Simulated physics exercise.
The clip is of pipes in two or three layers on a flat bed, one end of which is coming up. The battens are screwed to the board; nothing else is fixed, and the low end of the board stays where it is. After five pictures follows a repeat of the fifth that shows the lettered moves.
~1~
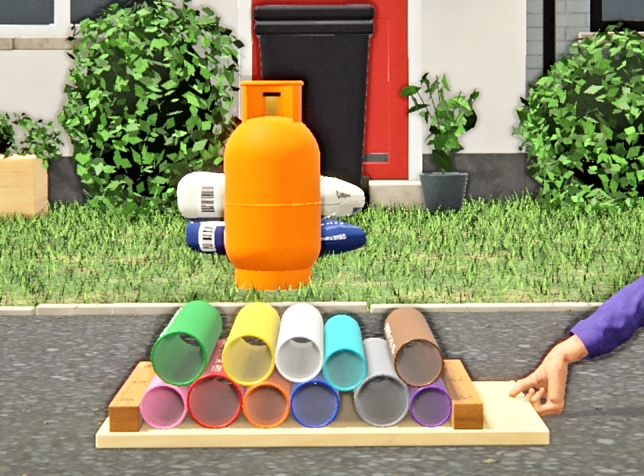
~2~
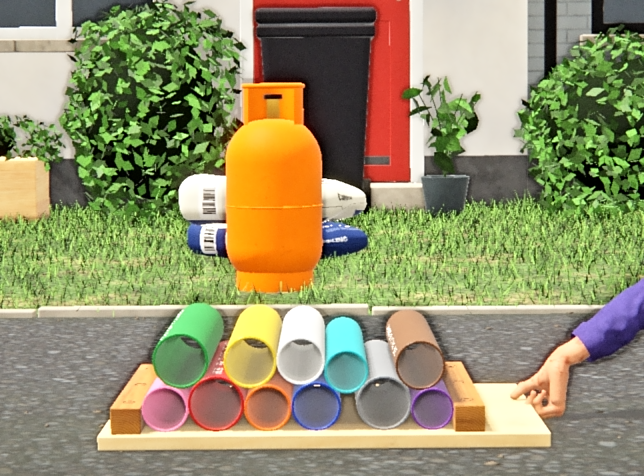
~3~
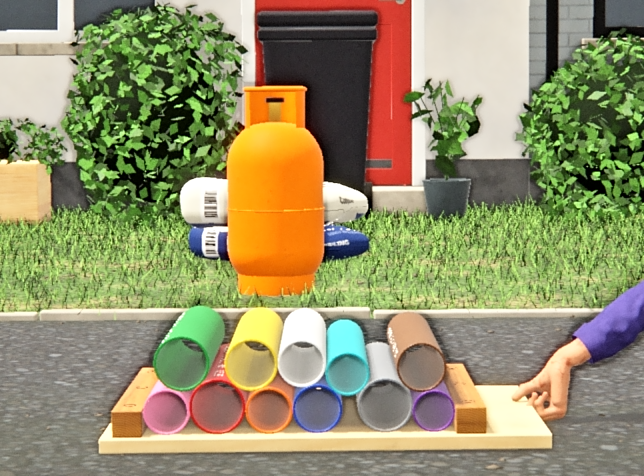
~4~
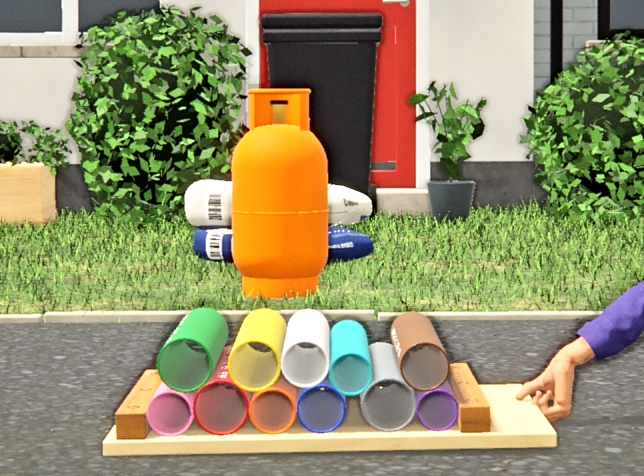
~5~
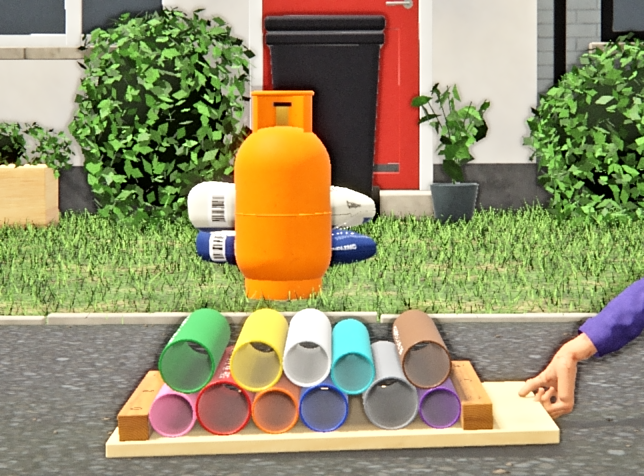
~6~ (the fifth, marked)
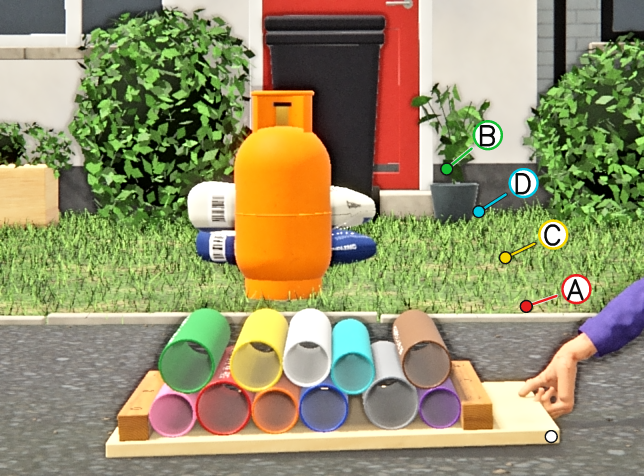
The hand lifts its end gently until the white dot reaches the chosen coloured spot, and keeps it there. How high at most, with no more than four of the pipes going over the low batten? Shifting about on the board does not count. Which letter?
The highest mark that will do is B.
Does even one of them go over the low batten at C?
Yes, at C.
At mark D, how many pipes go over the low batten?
At D the number is four.
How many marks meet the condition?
Four of them.
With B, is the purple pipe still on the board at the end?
The purple pipe: Yes.
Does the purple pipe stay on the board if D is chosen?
Yes, with D.
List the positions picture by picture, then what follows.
In the first picture, board (323, 400); pink pipe (164, 406); red pipe (215, 401).
In the second picture, red pipe (216, 404); orange pipe (268, 408).
In the third picture, board (325, 404); grey pipe (385, 405); purple pipe (434, 411); turquoise pipe (347, 374).
In the fourth picture, board (329, 405); pink pipe (170, 414); red pipe (221, 408).
In the fifth picture, board (332, 404); pink pipe (173, 414); red pipe (224, 408).
On the copy, A at (526, 306); B at (447, 169); C at (505, 257); D at (479, 212); the white dot at (552, 437).
On B. First, board at 21°.
Then, board at 39°.
Finally, board at 39°, four over the low batten (turquoise, green, yellow, white).
By contrast, A one over the low batten (green); C four over the low batten (turquoise, green, yellow, white); D four over the low batten (turquoise, green, yellow, white).
